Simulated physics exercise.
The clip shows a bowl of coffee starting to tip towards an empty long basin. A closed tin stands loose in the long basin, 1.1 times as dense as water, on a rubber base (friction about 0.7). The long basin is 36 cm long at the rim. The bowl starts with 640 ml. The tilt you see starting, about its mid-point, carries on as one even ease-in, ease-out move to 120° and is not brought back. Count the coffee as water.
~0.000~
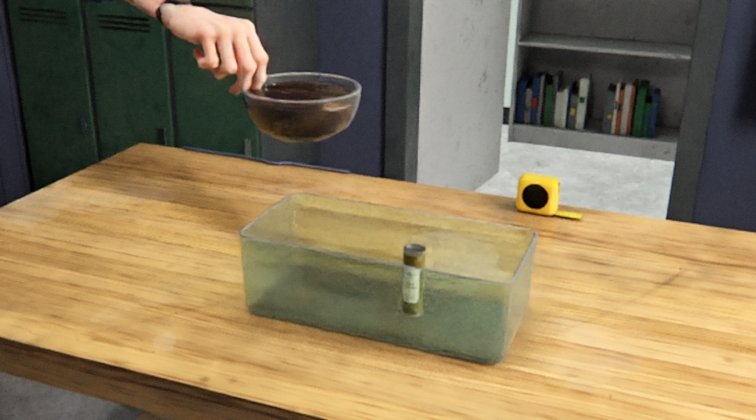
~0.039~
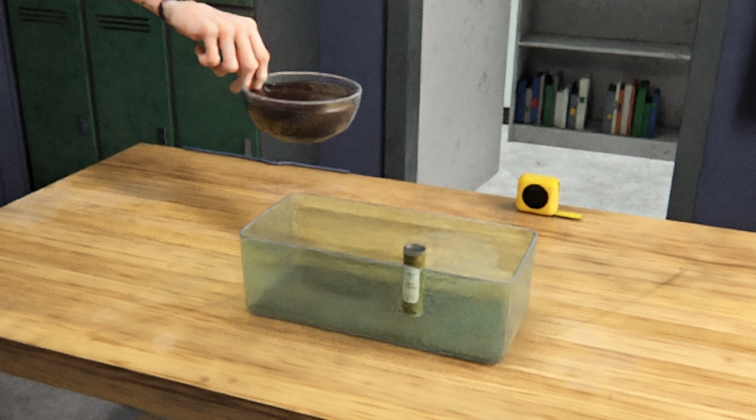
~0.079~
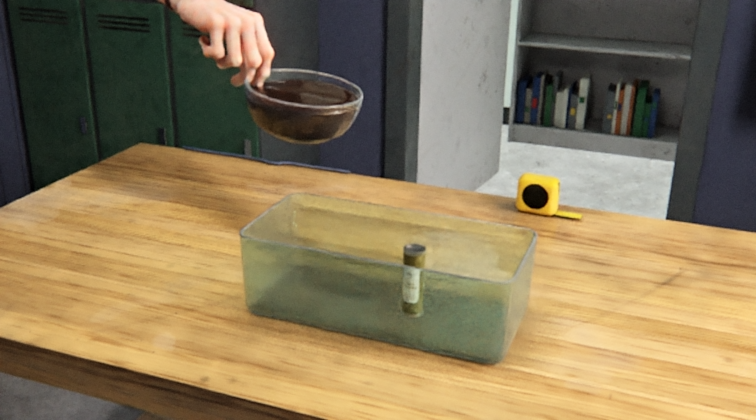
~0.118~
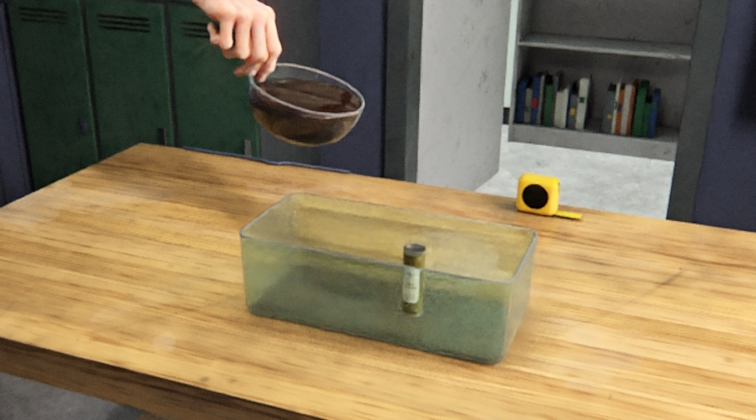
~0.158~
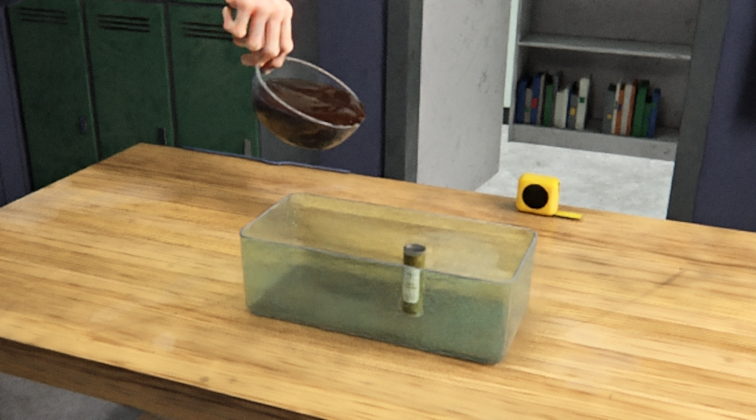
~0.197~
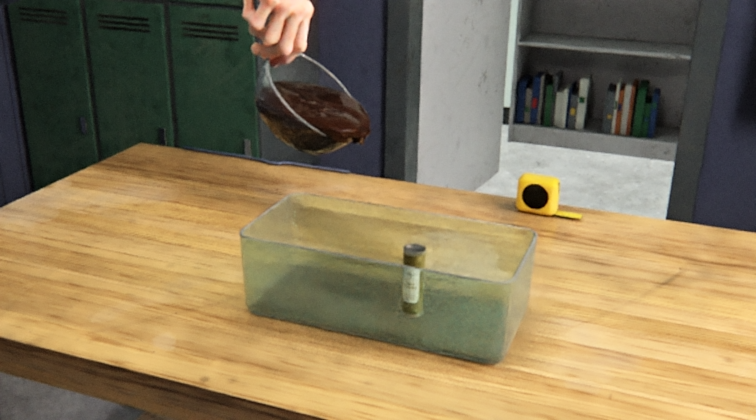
A glass bowl of dark coffee, held by a hand above a clear long basin on a wooden table, tilts slowly, then more steeply to the right, its liquid shifting toward the lowered rim while the small tin stays still.
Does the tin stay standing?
It falls.
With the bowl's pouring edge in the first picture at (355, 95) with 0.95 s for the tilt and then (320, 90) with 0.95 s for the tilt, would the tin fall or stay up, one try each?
First it falls; then it stays up.
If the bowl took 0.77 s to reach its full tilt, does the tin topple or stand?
The tin topples.
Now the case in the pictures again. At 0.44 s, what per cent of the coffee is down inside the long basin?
Some 70 per cent.
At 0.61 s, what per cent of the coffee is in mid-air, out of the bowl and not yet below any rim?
About 4 per cent.
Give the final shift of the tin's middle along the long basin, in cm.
Some 9.0 cm.
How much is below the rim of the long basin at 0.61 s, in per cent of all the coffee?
Near 96 in a hundred.
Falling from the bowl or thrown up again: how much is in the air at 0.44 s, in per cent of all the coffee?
Near 28 in a hundred.
After 0.44 s the tilt is 116° and 1 per cent is still to pour; the tin stands where it began.
After 0.61 s the tilt is 120° and 0 per cent is still to pour; the tin leans 19°.
After 0.79 s the tilt is 120° and 0 per cent is still to pour; the tin leans 38°.
After 0.99 s the tilt is 120° and 0 per cent is still to pour; the tin lies on its side.
In the end the tin lies on its side.
